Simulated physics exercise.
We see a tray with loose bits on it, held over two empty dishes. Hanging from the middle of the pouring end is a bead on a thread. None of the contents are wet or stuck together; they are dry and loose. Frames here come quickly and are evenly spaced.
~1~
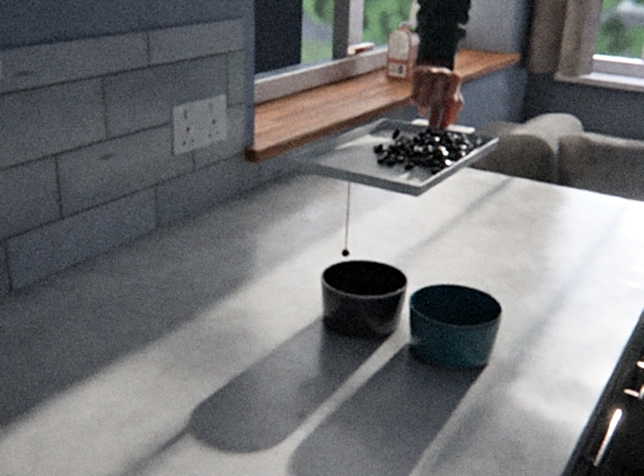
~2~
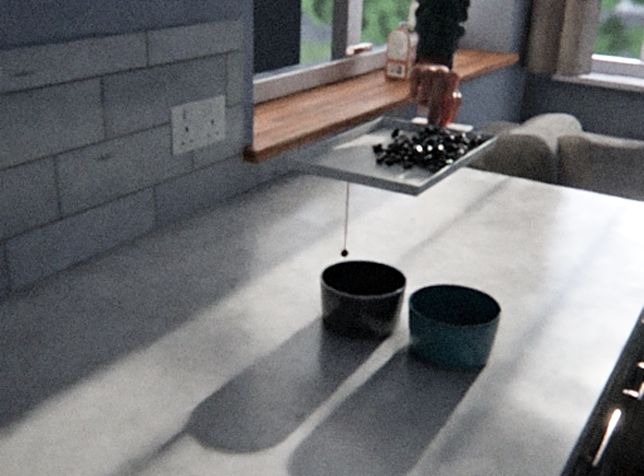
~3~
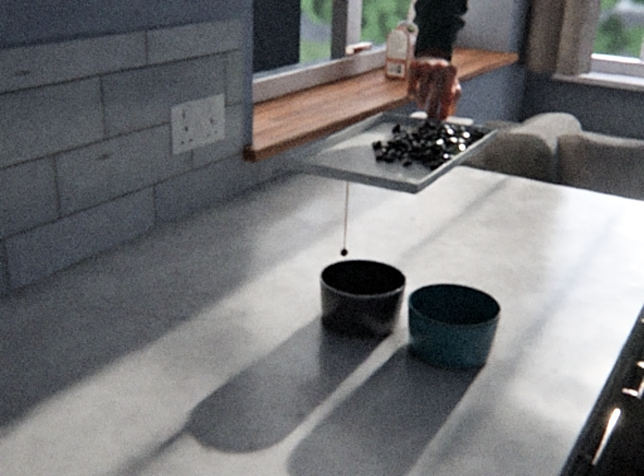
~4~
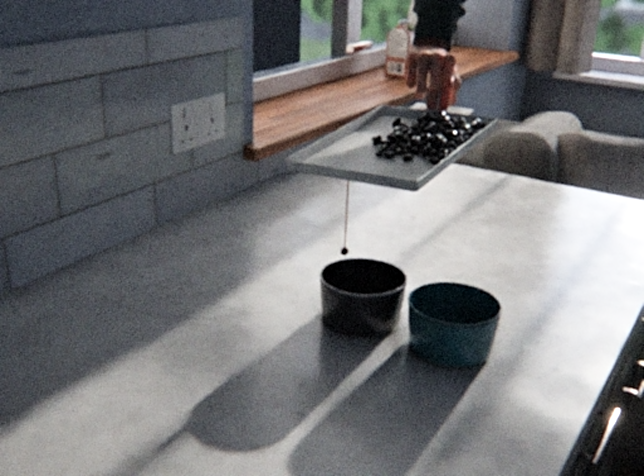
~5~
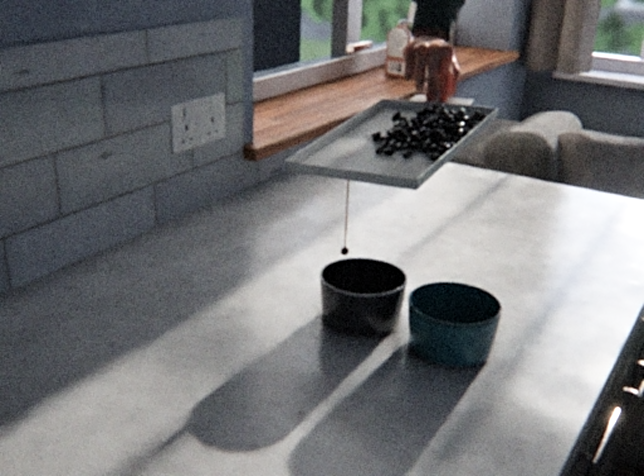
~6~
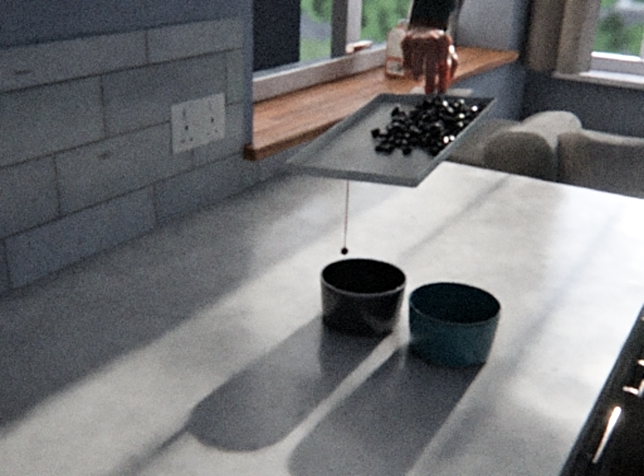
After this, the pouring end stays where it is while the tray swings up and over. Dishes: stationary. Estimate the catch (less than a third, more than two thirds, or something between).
The catch is weak, below a third of the load.
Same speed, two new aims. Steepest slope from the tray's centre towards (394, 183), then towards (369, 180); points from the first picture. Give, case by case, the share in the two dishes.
About 70 and 50 per cent.
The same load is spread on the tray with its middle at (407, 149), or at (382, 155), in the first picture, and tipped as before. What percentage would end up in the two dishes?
First case around 0 %, second case around 0 %.
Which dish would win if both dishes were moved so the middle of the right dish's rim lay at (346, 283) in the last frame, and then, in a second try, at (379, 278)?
The leftmost dish, then the leftmost dish.
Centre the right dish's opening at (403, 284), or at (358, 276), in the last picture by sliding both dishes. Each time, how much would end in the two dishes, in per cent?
Respectively 60 % and 90 %.
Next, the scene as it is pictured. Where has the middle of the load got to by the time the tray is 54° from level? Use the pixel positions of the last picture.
Near (328, 142).
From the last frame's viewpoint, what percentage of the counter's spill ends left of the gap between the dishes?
It comes out at roughly 100 percent.
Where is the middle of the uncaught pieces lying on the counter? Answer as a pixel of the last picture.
Estimated middle: Around (267, 297).
Just after the last frame, tray tipped steeply; almost all on the tray; just a few outside both; just a few in the air.
A moment on, tray tipped right over; the larger part on the tray; just a few in the left dish; roughly a quarter outside both; just a few in the air.
Further on, tray tipped past a quarter turn; just a few in the left dish; almost all outside both.
When it is over, tray tipped past a quarter turn; not one in the right dish; just a few in the left dish; almost all outside both.
